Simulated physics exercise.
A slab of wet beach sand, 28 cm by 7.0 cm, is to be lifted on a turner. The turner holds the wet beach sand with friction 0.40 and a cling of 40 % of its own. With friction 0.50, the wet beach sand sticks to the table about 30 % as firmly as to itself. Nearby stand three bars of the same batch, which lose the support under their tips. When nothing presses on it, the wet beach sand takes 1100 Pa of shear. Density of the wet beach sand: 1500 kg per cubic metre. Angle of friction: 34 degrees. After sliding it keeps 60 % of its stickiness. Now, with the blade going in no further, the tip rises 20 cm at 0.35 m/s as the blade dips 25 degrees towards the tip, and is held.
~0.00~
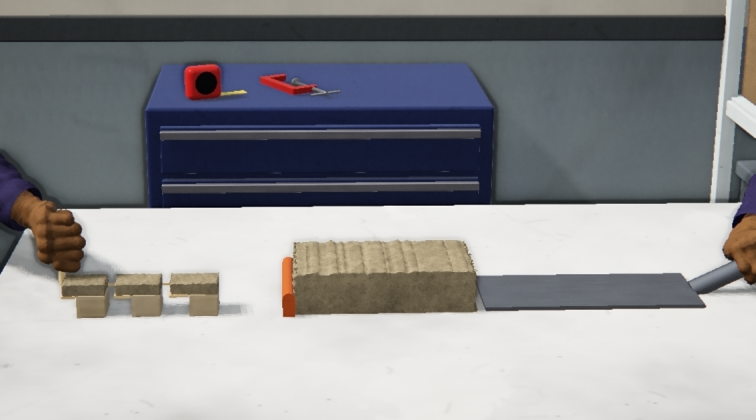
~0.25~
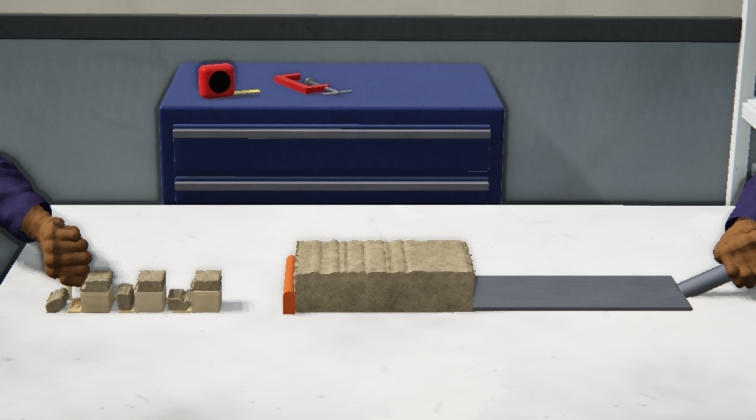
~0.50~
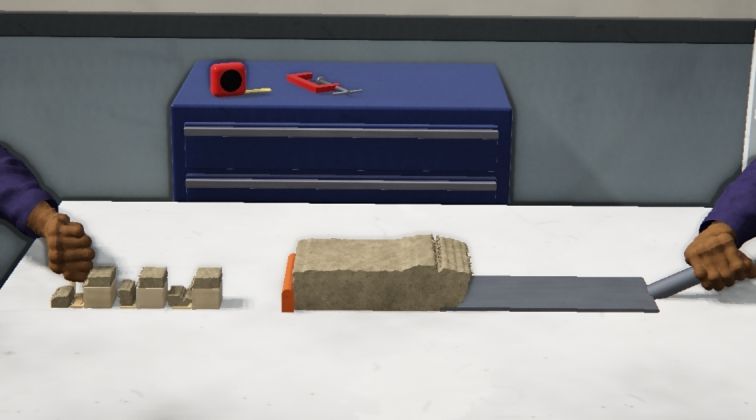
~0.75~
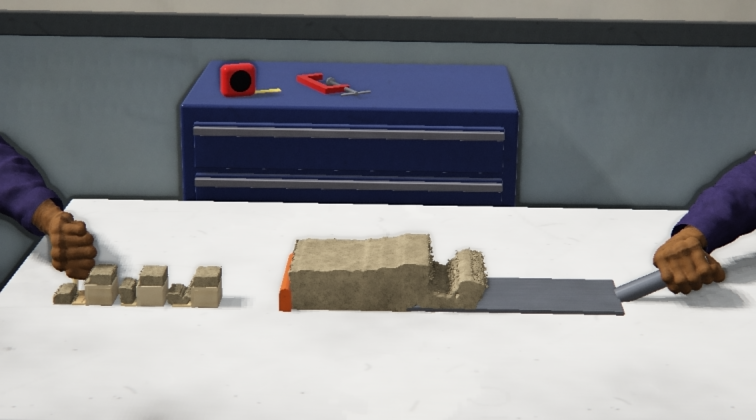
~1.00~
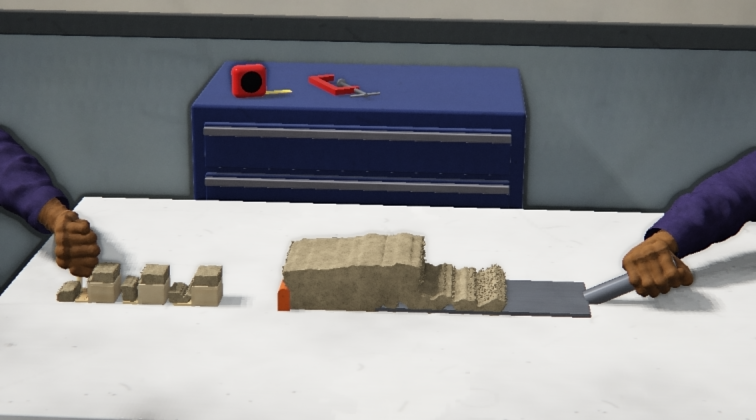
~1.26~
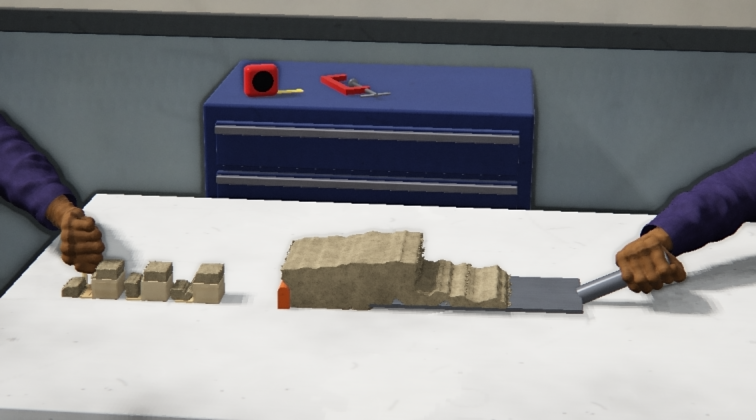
We see three small overhanging bars of wet sand break and drop at their tips beside a fist, while another hand pushes a grey blade leftward under a larger slab, whose right end crumples into a lower, rough heap.
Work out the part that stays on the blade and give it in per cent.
Close to 43 out of 100.
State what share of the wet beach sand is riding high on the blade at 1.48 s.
16 per cent.
By 1.48 s, the tip is 8.2 cm up.
By 1.75 s, the tip is 18 cm up.
By 2.02 s, the tip is 20 cm up and 43 % is riding high on the blade.
By 2.29 s, the tip is 20 cm up and 43 % is riding high on the blade.
By 2.39 s, at the end, the tip is 20 cm up and 43 % is riding high on the blade.
